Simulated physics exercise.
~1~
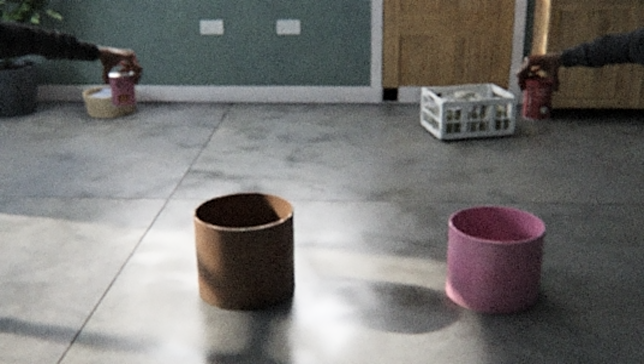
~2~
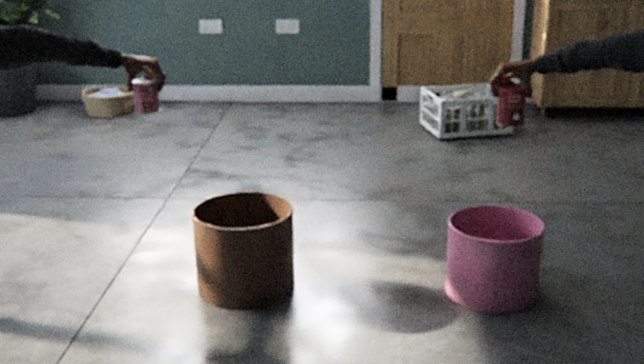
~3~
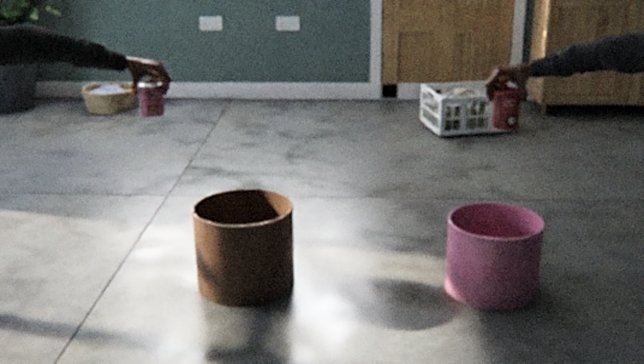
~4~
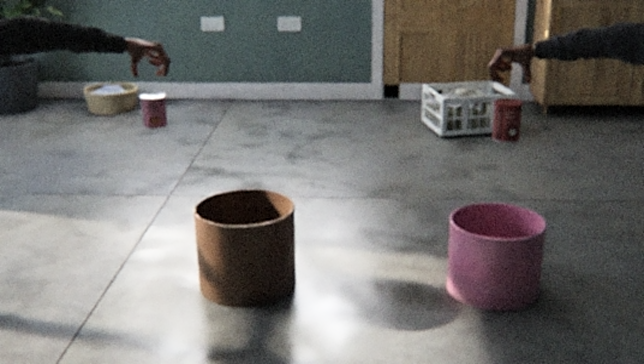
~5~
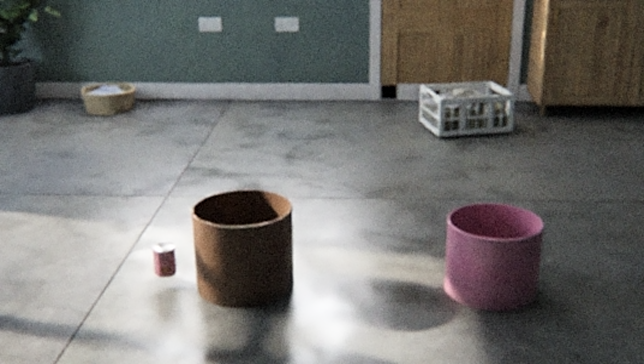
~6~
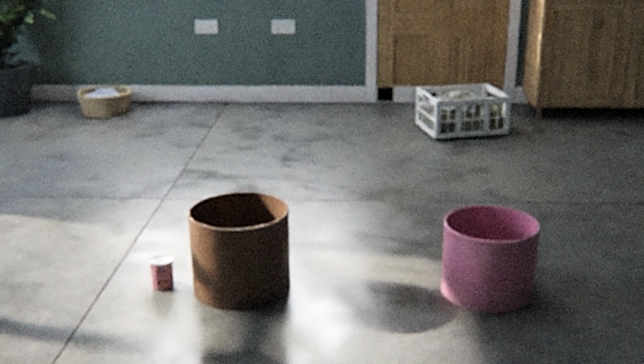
Two hands reached in from opposite sides, each holding a small reddish tin, moved them inward and let go; the red one disappeared into the pink bucket on the right, while the pink one missed and ended up beside the brown bucket.
